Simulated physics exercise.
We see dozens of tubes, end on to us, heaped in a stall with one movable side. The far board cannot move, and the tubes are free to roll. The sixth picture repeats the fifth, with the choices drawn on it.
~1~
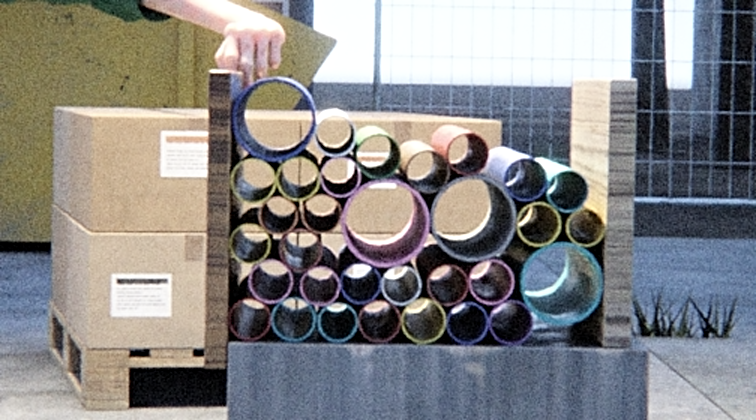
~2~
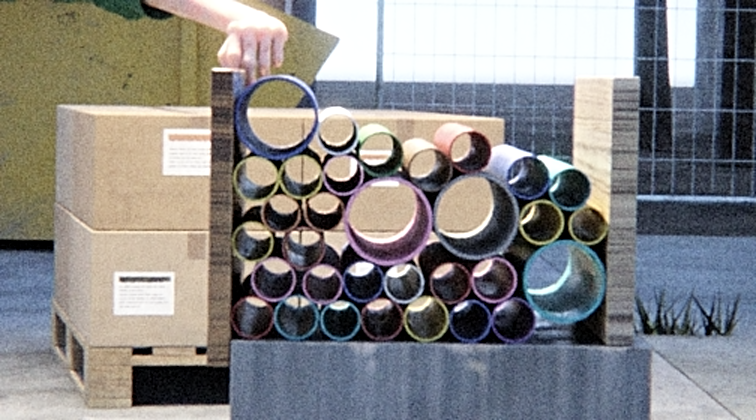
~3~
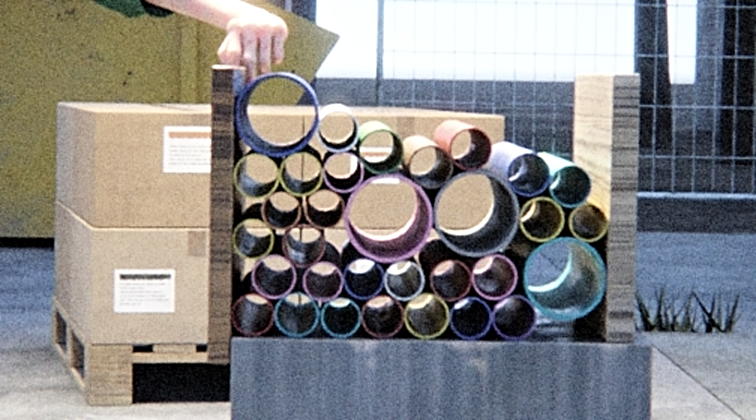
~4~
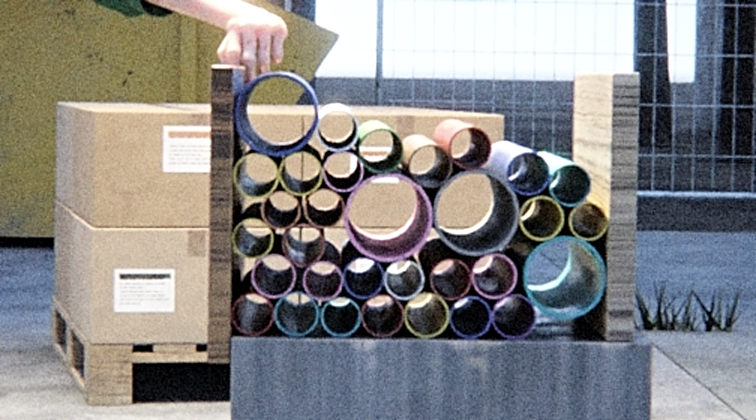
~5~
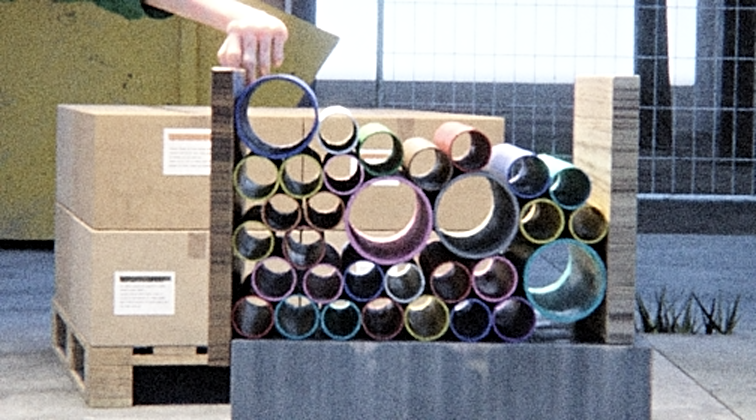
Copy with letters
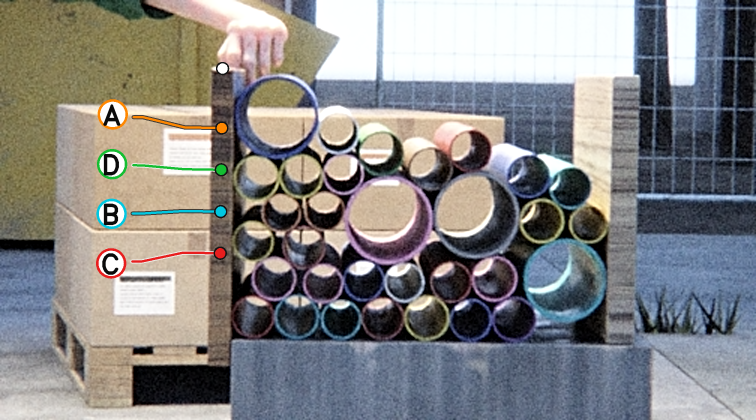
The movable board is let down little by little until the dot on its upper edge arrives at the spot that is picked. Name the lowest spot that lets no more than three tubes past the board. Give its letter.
It can be let down to C.
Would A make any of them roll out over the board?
At A: No.
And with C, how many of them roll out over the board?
At C the number is two.
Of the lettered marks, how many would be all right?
Four of them.
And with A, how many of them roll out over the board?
It comes to none.
On the copy, A at (222, 128); B at (221, 212); C at (220, 253); D at (221, 169); the white dot at (223, 68).
On C. First, top of the board (234, 152).
Then, top of the board (233, 246).
Finally, top of the board (233, 253), two out over the board.
By contrast, A none out over the board; B none out over the board; D none out over the board.
